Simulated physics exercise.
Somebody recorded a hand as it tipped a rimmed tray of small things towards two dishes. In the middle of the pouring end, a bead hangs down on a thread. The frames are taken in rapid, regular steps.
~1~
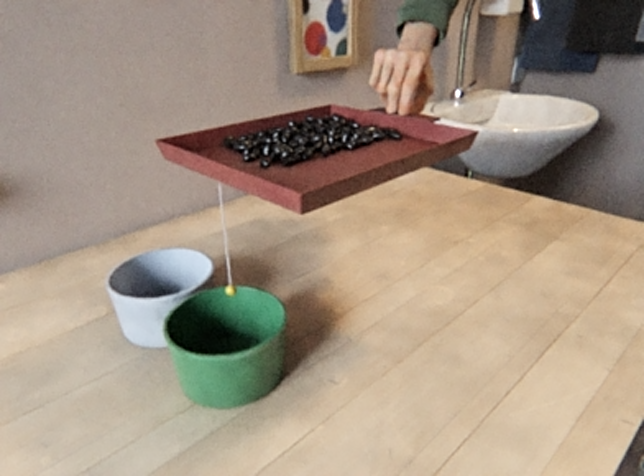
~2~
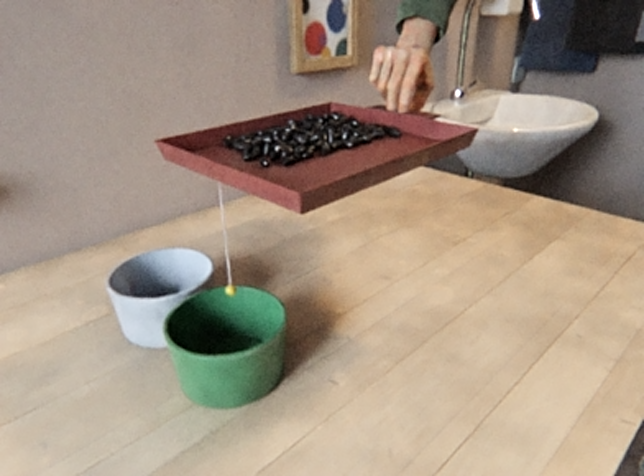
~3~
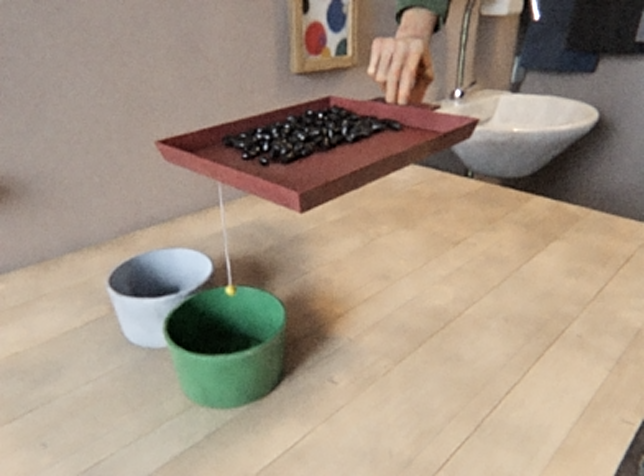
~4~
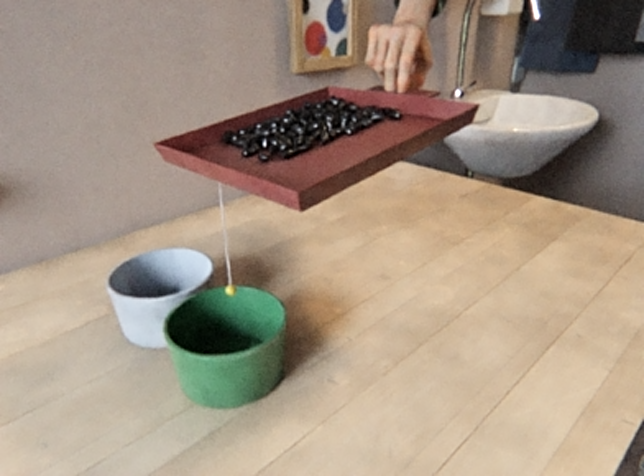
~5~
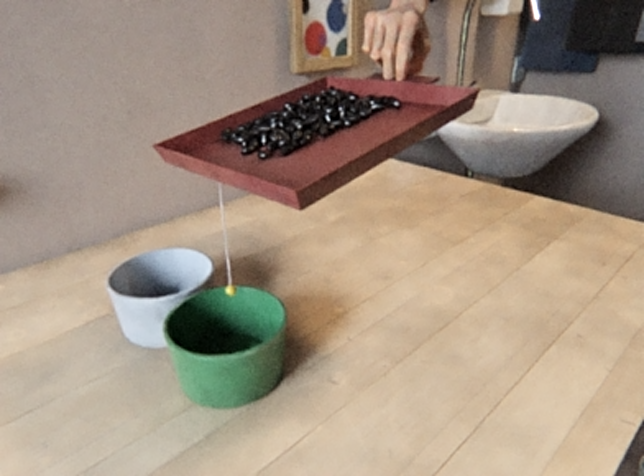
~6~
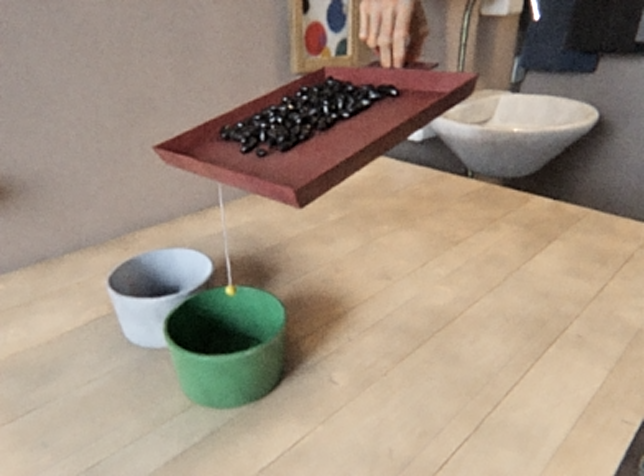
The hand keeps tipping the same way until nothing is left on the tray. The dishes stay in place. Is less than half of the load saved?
I expect the dishes to receive the greater amount.
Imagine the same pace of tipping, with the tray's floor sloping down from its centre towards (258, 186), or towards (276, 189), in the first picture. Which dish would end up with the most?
Number one favours the right of the two; number two favours the right of the two.
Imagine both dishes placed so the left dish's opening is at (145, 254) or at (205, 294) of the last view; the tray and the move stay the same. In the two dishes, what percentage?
Respectively 60 % and 50 %.
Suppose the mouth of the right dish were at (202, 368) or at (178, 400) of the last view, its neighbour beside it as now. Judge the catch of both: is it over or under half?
For the two places in order: A majority share, a minority share.
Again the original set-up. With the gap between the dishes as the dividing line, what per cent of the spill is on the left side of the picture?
About 90 percent of the spill.
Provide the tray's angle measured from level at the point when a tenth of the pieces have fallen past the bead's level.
At some 85 degrees.
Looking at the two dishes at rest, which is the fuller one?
Of the two, the left-side one is the fuller.
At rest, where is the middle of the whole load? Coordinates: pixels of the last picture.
Resting centre, last picture - approx. (162, 330).
Soon, tray tipped steeply; nearly all on the tray; a stray few in the air.
A while on, tray tipped right over; about a quarter on the tray; a small part in the right dish; about a third in the left dish; a small part outside both; about a quarter in the air.
Towards the end, tray tipped past a quarter turn; about a quarter in the right dish; about half in the left dish; about a quarter outside both.
Finally, tray tipped past a quarter turn; about a quarter in the right dish; about half in the left dish; about a quarter outside both.
